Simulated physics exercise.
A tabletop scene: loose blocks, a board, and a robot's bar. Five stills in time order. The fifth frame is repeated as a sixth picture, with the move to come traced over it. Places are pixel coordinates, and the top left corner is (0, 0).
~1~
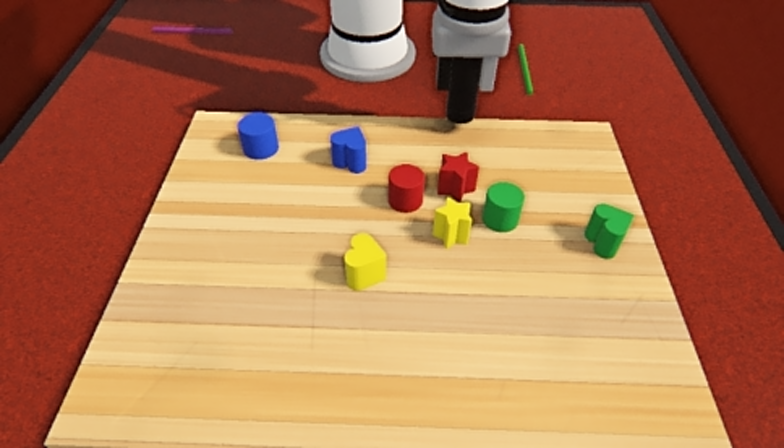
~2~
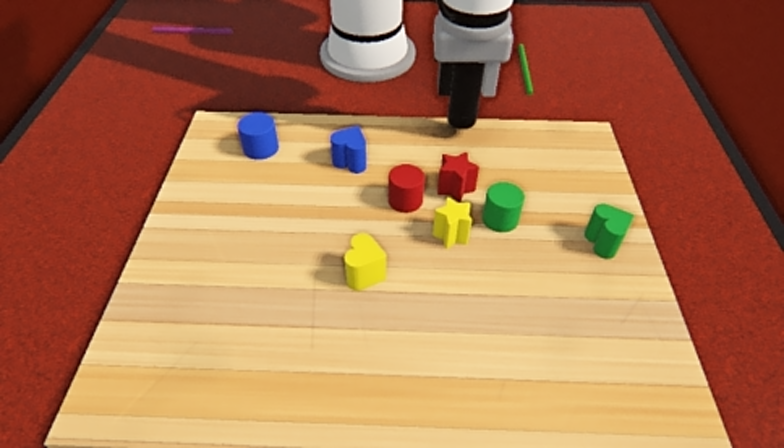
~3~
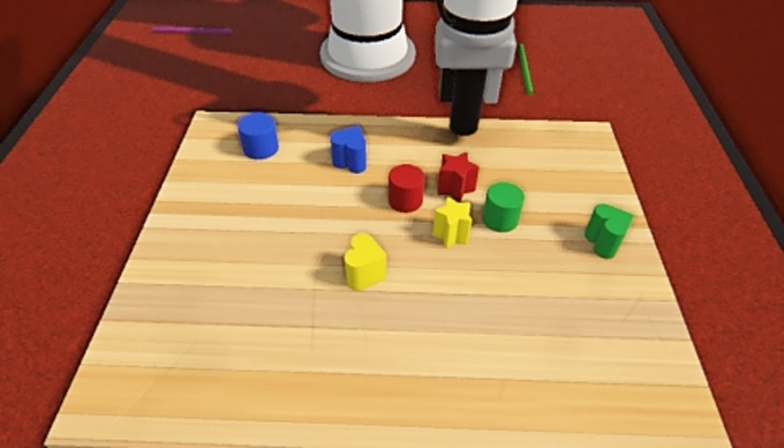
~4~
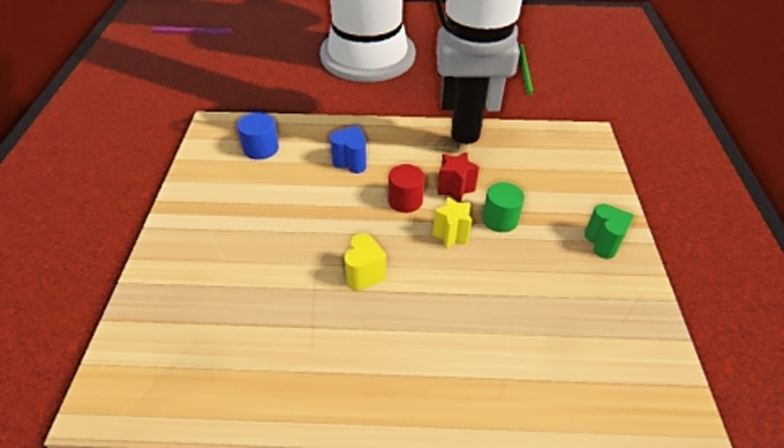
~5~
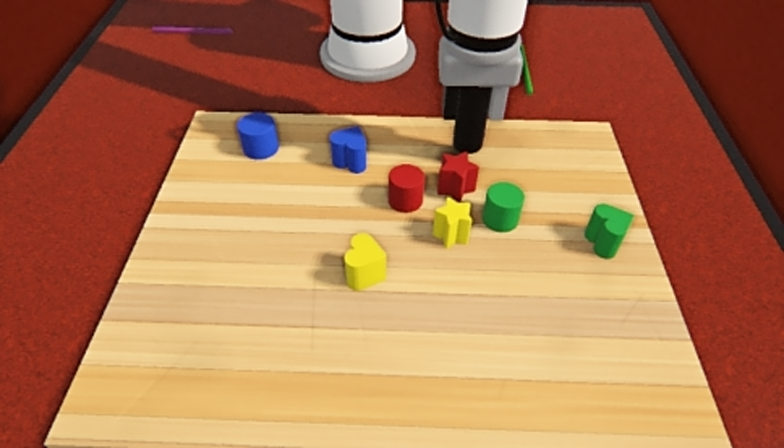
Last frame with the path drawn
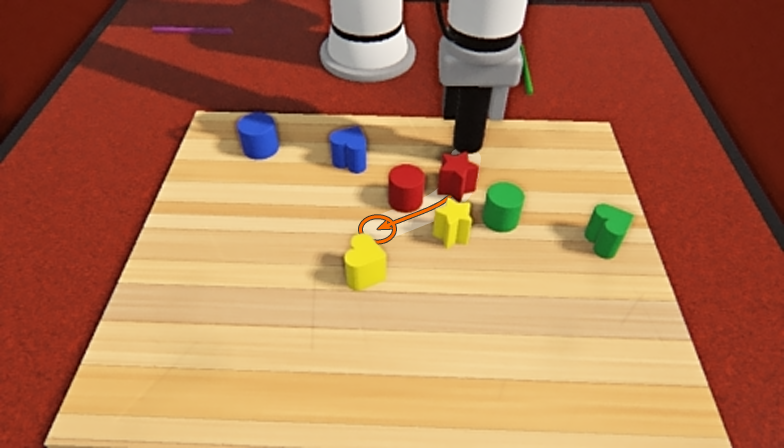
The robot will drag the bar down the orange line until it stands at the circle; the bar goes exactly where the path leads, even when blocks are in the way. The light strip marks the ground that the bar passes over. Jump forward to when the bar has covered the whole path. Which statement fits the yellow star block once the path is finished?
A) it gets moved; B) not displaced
(A)
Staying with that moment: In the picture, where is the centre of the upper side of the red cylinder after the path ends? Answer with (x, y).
The middle of its upper face will lie at (372, 177).
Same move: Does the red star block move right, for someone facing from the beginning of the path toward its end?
My answer is no.
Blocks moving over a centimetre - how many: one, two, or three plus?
It moves three or more blocks.
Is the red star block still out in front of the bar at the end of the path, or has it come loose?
When the path ends, it will lie beside or behind the bar.
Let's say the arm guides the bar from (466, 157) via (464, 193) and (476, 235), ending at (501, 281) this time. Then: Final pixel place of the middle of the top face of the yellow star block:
Somewhere near (444, 232).
Drawn move, from (466, 157) via (457, 188) and (423, 211), ending at (377, 229).
On the path given first. One third of the way, bar at (459, 176); red star block at (453, 182), turned 25° clockwise.
Two thirds of the way, bar at (424, 200); red cylinder at (391, 176); yellow star block at (451, 230), turned 60° anticlockwise; red star block at (428, 209).
At the end, bar at (377, 218); red cylinder at (372, 177); yellow star block at (452, 230), turned 65° anticlockwise; red star block at (415, 217), turned 35° anticlockwise; green cylinder still.
